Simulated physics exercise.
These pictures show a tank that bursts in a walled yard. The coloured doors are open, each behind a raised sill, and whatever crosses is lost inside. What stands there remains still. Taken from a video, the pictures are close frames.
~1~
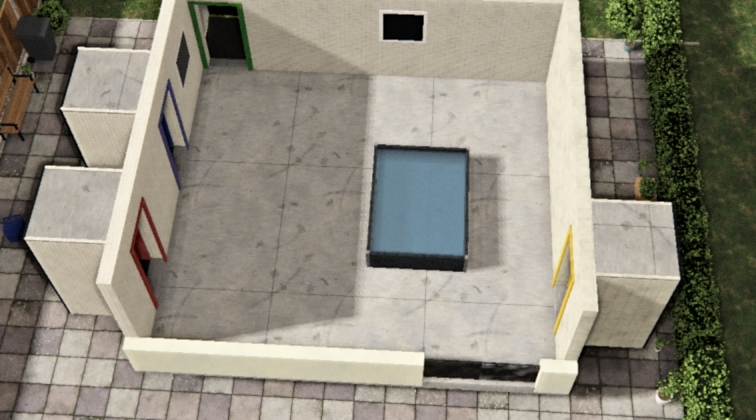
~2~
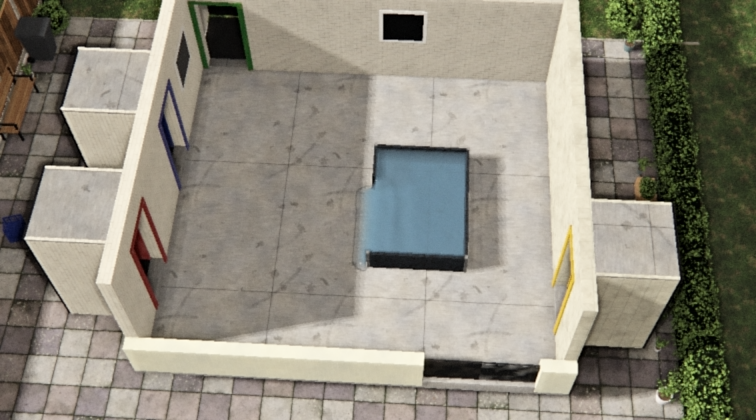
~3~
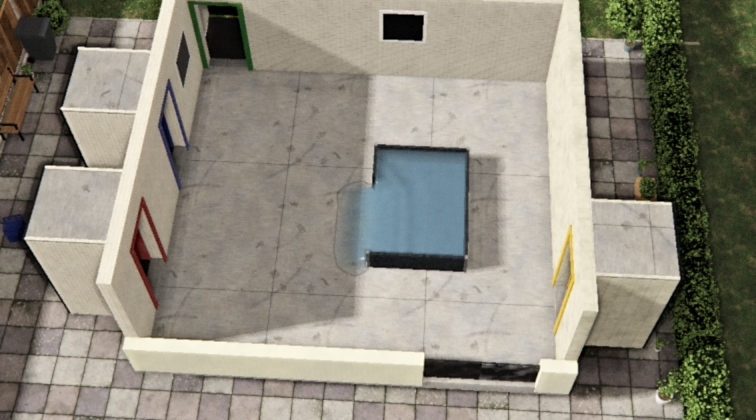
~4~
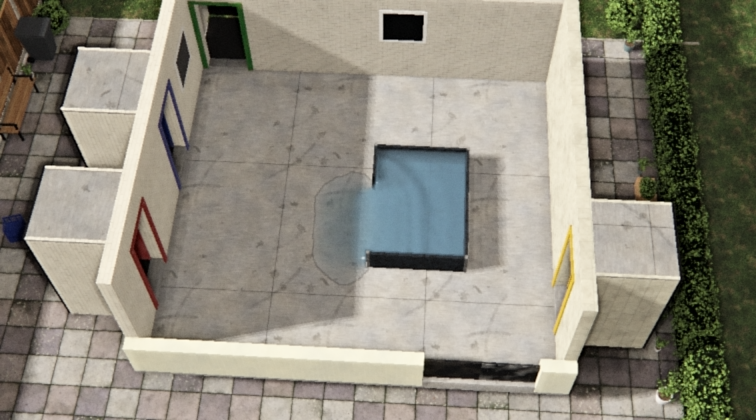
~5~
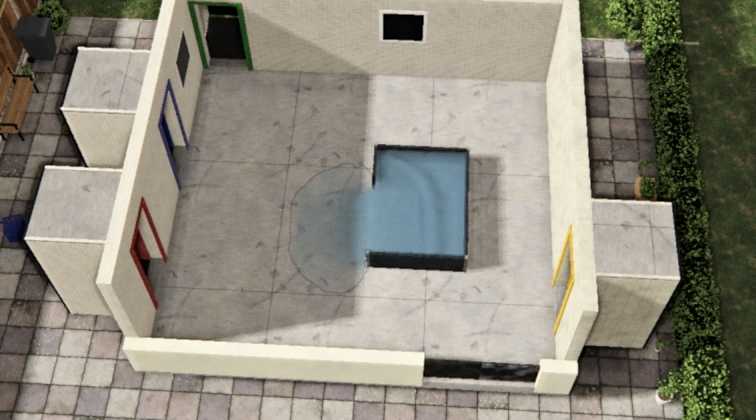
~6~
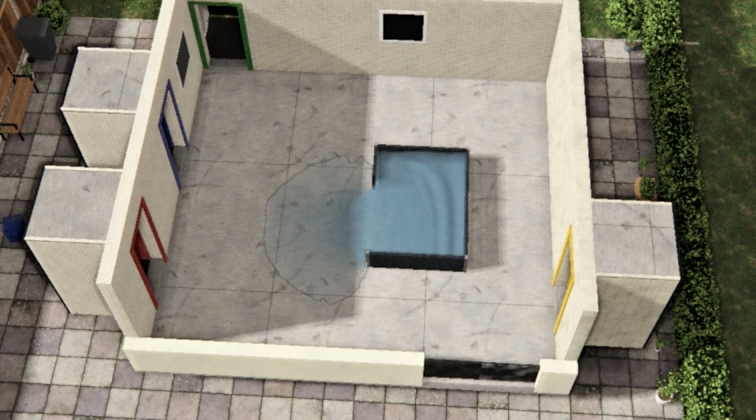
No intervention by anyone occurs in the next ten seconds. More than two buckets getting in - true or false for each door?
Blue door: False; red door: False; green door: True; yellow door: False.
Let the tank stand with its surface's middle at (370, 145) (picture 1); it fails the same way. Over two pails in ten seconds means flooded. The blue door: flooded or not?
Briefly, blue crosses the line.
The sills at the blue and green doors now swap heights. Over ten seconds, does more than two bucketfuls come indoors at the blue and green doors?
In that case the blue door overflows the limit and the green door stays within it.
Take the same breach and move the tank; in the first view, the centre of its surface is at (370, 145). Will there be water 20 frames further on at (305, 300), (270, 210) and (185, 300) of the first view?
Check in sequence: Still parched, soaked through, soaked through.
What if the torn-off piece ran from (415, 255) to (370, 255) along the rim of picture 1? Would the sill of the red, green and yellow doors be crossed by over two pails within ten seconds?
Checking each one, red comes up short, then green comes up short, then yellow comes up short.
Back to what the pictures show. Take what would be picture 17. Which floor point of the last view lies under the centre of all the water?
Somewhere near (337, 227).
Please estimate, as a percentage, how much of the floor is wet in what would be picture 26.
It works out to about 40 in a hundred.
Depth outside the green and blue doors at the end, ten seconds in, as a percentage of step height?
Close to 120 per cent for the first one and close to 30 per cent for the second.
A moment on, water covers 25 % of the floor; the blue door not reached, the red door not reached, the green door not reached, the yellow door not reached.
Next, water covers 35 % of the floor; the blue door wet at the sill, nothing in, the red door wet at the sill, nothing in, the green door not reached, the yellow door not reached.
Then, water covers 40 % of the floor; the blue door wet at the sill, nothing in, the red door wet at the sill, nothing in, the green door not reached, the yellow door not reached.
Later, water covers 50 % of the floor; the blue door wet at the sill, nothing in, the red door wet at the sill, nothing in, the green door over two buckets in, the yellow door not reached.
In the end, water covers 80 % of the floor; the blue door wet at the sill, nothing in, the red door wet at the sill, nothing in, the green door over two buckets in, the yellow door wet at the sill, nothing in.
